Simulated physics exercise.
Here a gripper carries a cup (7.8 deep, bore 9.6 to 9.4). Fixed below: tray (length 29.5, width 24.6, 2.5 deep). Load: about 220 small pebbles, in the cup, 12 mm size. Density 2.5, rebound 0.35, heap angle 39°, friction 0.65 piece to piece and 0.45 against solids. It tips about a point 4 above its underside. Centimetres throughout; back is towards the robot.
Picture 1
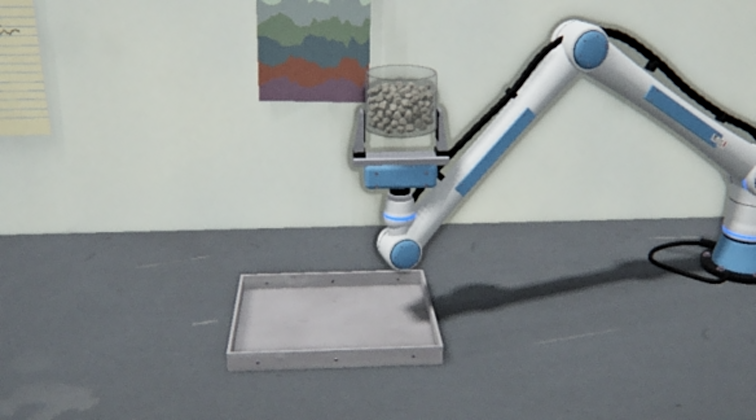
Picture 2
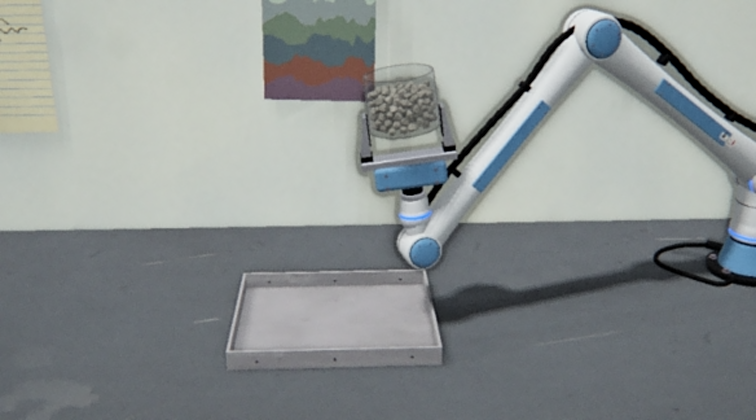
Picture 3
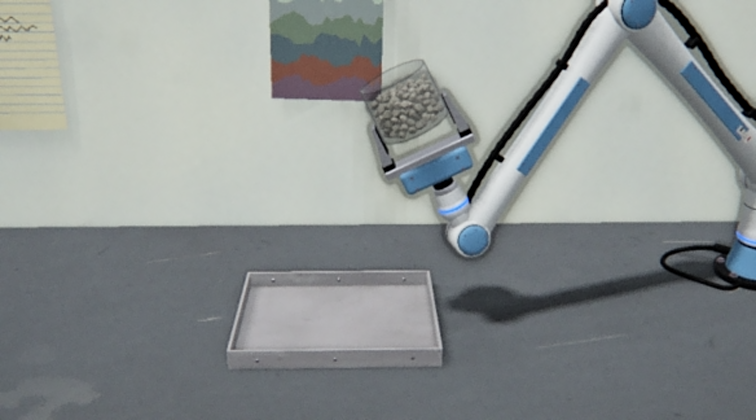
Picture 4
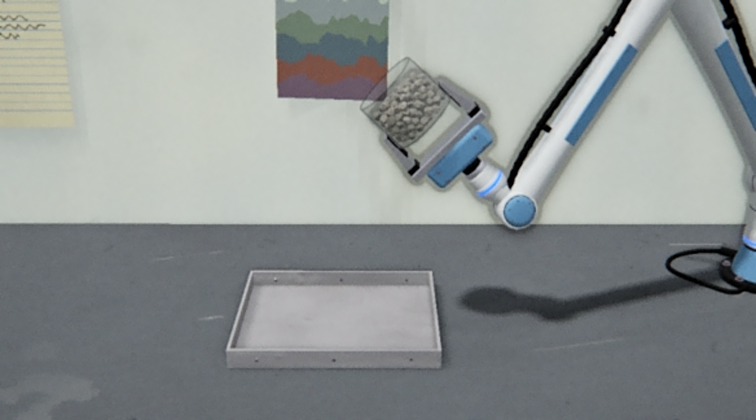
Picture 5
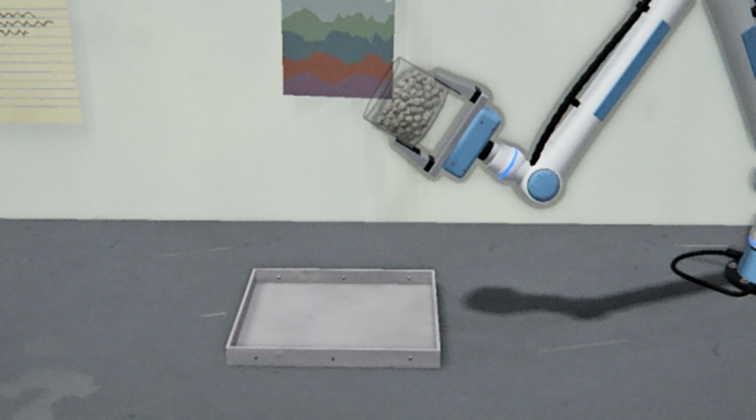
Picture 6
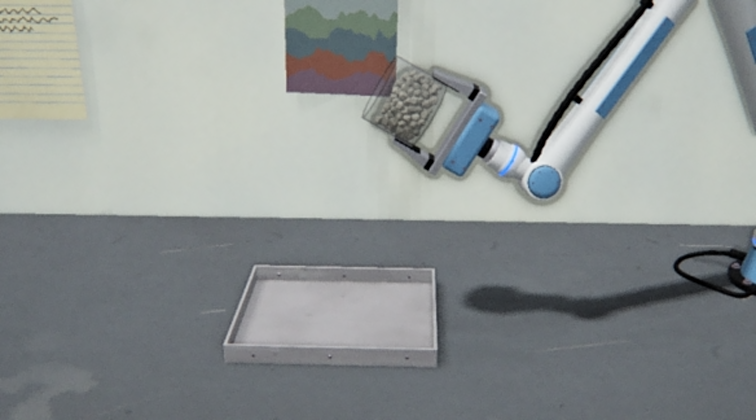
A white and blue robot arm reaches in from the right of a grey tabletop, seen from the front and slightly above, with a pale wall behind. Its gripper holds a clear cup of small grey pebbles above an empty, shallow light-grey tray, near a colourful layered poster and a yellowish written sheet. The arm's wrist swings right and upward, tilting the cup steadily leftward, then slows, while the view shifts slightly.
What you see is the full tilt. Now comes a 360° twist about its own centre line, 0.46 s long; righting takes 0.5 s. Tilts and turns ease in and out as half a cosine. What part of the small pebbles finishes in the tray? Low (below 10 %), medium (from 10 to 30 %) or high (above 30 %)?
In the tray the share is low, below 10 %.
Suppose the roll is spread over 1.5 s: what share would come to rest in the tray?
It would be near 0 per cent.
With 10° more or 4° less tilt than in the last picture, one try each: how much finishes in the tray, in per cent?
About 5 and 0 per cent.
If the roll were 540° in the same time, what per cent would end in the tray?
Then about 0 per cent.
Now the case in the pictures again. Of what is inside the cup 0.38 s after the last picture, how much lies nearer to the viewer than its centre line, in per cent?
Roughly 50 per cent.
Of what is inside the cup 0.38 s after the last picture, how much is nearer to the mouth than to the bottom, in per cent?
Some 30 per cent.
Then, 0.38 s on, tipped 60°, highest piece 40 above the table; 215 in the cup.
Then, 0.77 s on, tipped 19°, highest piece 38 above the table; 215 in the cup.
Then, 1.16 s on, upright, highest piece 38 above the table; 215 in the cup.
Then, 1.86 s on, upright, highest piece 38 above the table; 215 in the cup.
In the end, 215 in the cup. That is 0 % in the tray.
